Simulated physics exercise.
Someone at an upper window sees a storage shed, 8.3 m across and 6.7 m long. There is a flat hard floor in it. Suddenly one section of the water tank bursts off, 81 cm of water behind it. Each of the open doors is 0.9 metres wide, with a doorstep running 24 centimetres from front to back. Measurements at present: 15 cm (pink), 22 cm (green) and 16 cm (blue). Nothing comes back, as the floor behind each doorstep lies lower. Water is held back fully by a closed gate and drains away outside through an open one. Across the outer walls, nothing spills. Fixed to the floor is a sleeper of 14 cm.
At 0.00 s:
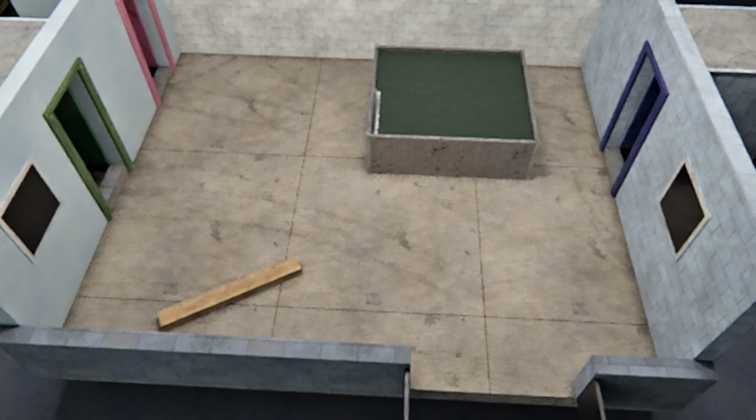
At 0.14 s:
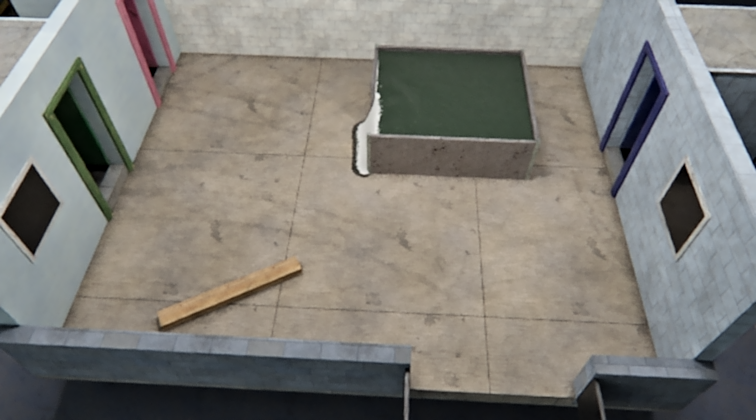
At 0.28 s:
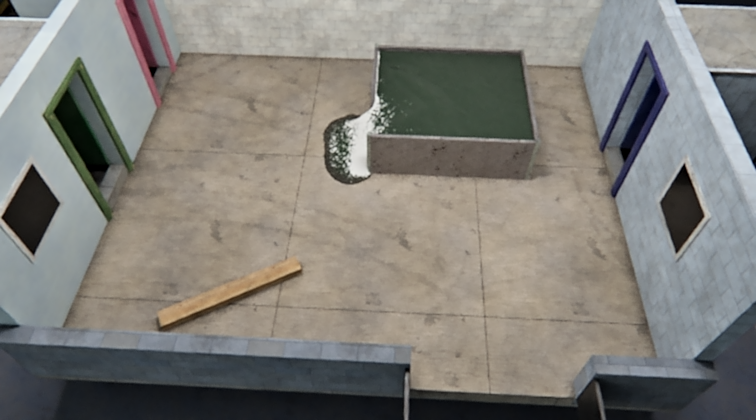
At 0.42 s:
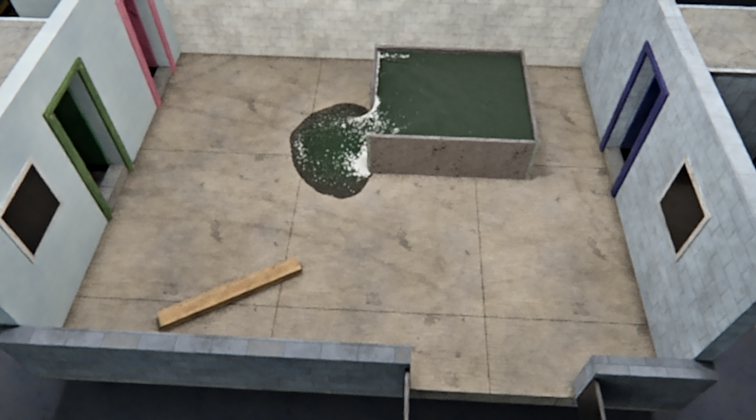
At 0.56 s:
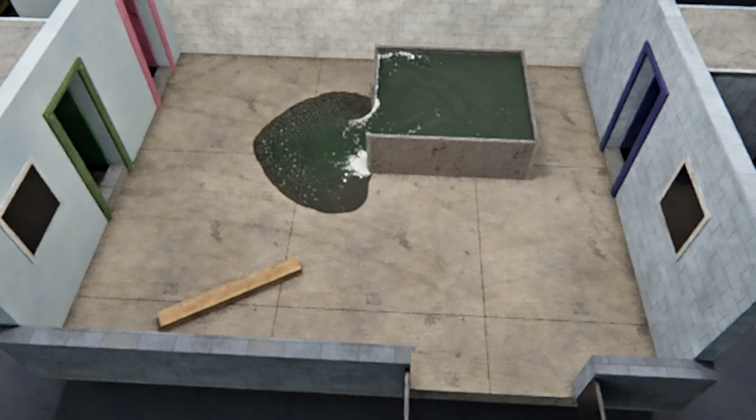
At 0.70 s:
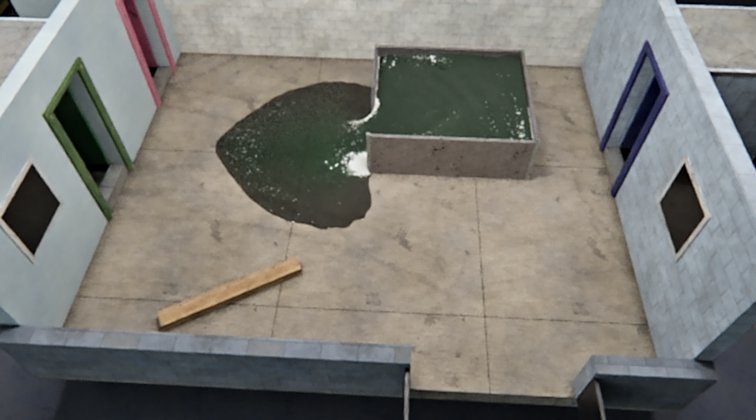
In a walled room with a flat hard floor, a section of a water tank's left side gives way, and dark green water pours out with white foam, spreading leftward and forward in a widening pool across the floor.
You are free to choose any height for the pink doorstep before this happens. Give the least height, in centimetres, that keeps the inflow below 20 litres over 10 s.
About 21 cm.
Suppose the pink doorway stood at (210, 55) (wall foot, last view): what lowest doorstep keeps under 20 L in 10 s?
Roughly 25 cm, give or take.
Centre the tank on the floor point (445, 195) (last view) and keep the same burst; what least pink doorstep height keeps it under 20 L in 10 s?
Roughly 16 cm is needed.
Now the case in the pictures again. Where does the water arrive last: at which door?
The blue door comes last.
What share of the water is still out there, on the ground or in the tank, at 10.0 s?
Around 96 per cent of the water.
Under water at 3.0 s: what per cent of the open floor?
Around 45 per cent of the floor.
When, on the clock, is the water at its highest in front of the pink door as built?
It peaks at about 3.0 s.
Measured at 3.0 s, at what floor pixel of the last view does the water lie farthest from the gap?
(52, 352).
After 1.4 s water covers 35 % of the floor, deepest (46 cm) near (361, 155); it has not reached the pink door.
After 3.0 s water covers 45 % of the floor, deepest (43 cm) near (58, 340); 27 cm at the pink door, 36 litres in over its 15 cm doorstep.
After 10.0 s water covers 95 % of the floor, deepest (17 cm) near (122, 191); 13 cm at the pink door, 99 litres in over its 15 cm doorstep.
At the pink door as built, the water arrived by 1.5 s and peaked near 27 cm at 3.0 s.
Run again over the same 10 s with other heights there, 34 litres in over 19.5 cm, 3 litres over 26.5 cm. The limit of 20 litres is kept from about 21 cm up.
